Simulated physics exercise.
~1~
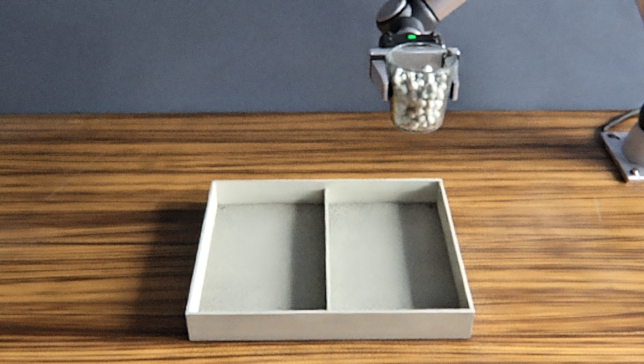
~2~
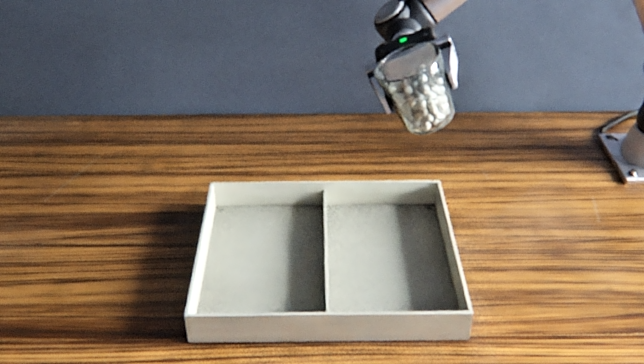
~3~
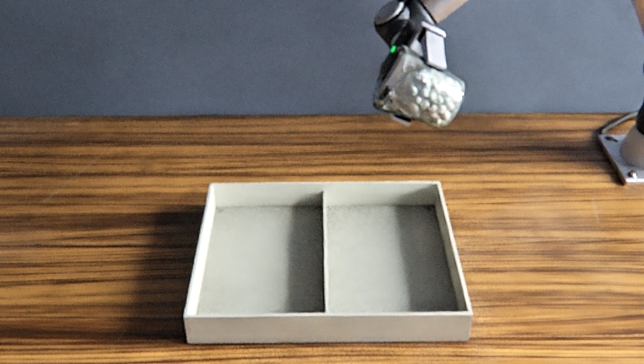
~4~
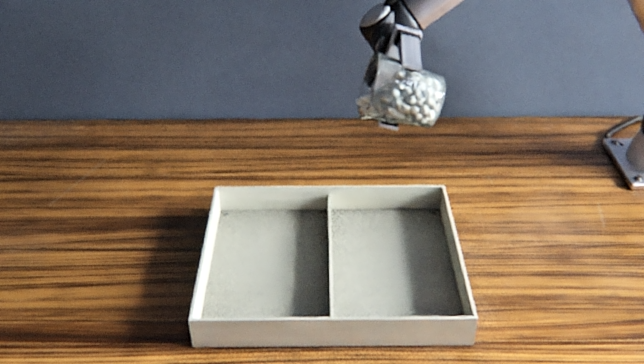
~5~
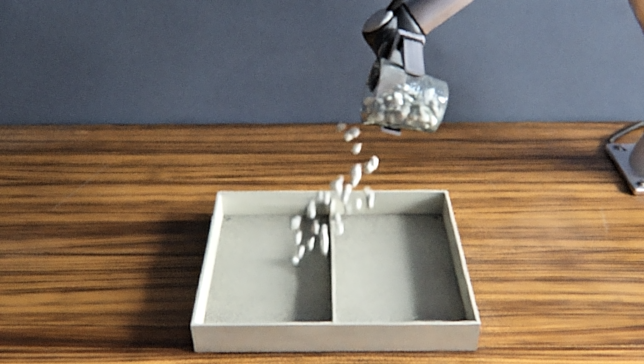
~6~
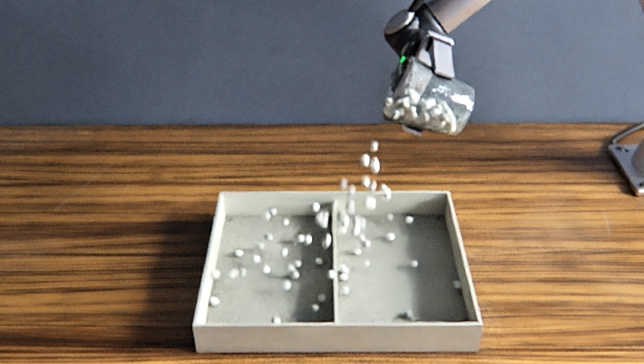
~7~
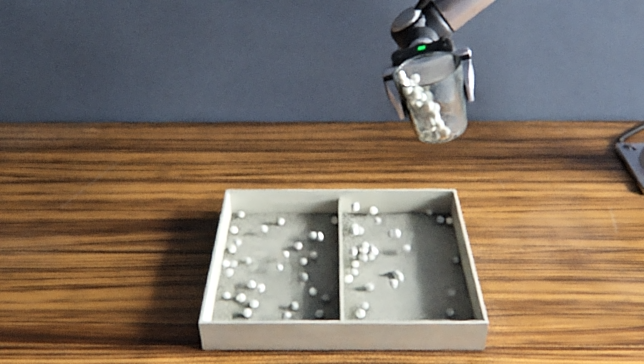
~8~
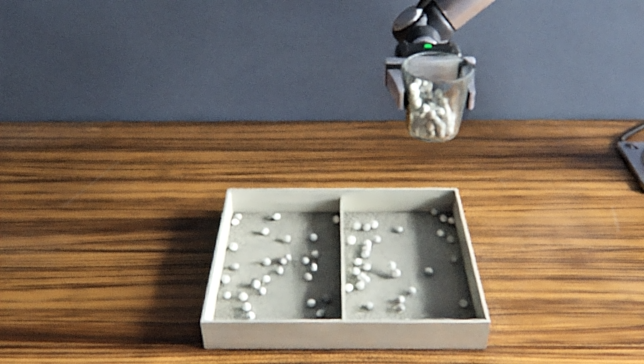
A robot arm tips a clear beaker, spilling white beads into both halves of a divided tray, then rights it still partly full.
